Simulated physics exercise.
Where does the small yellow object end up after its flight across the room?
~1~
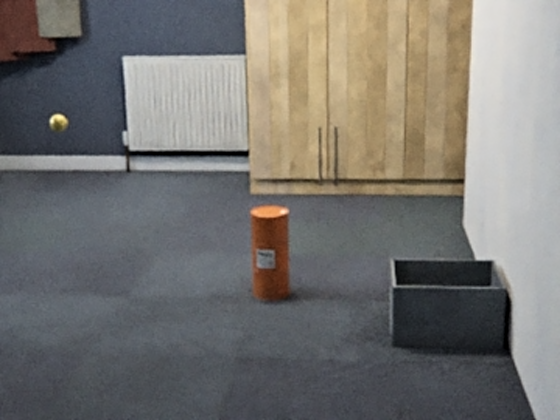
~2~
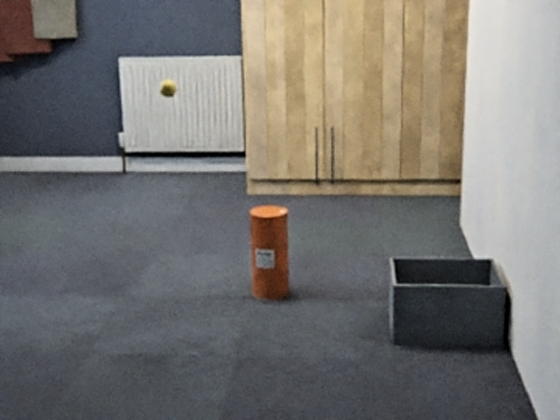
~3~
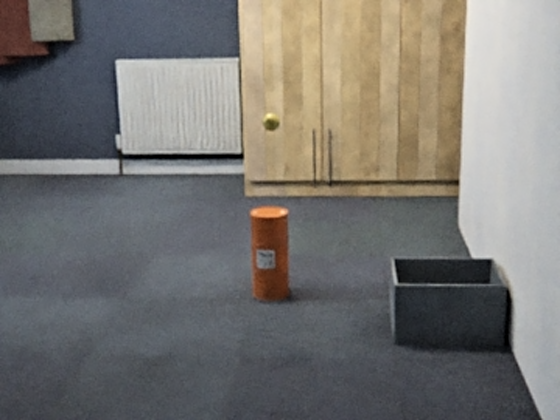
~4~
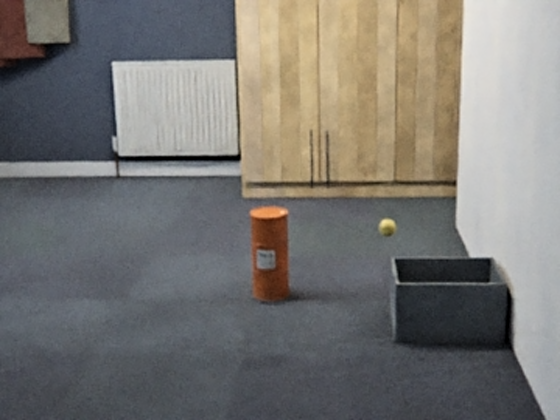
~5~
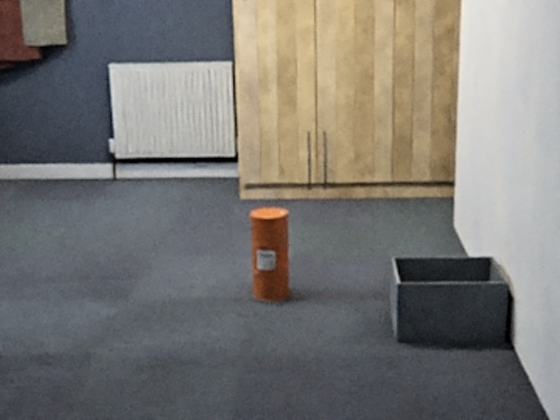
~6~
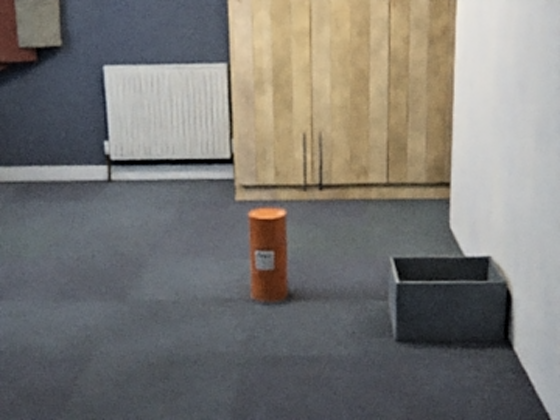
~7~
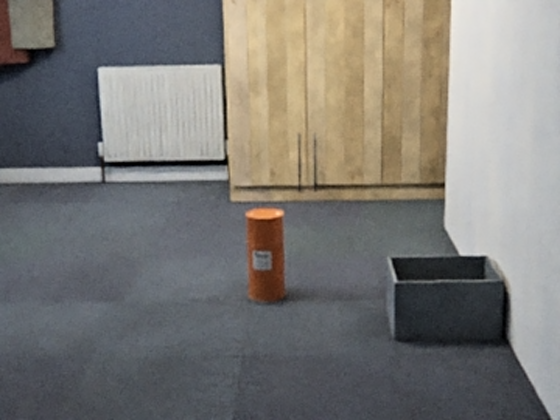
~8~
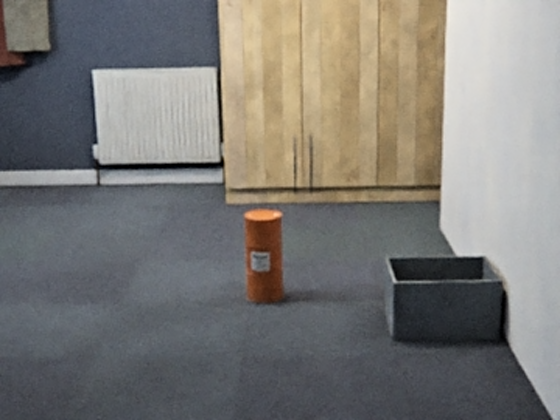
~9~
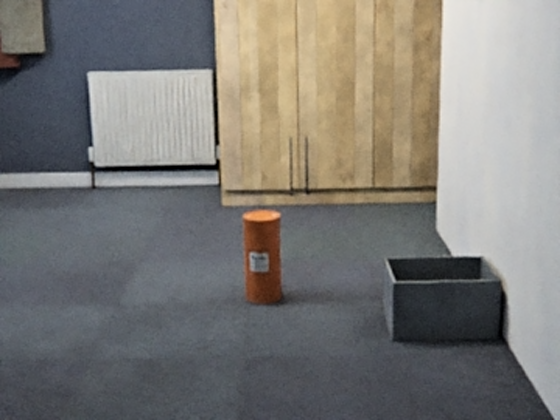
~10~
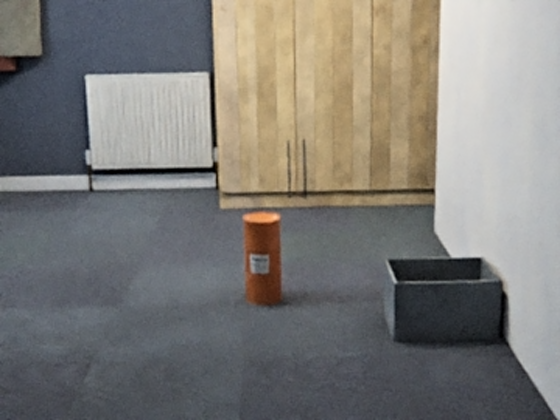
It ends up inside the open grey box by the wall, hidden from view, and it stays in there.
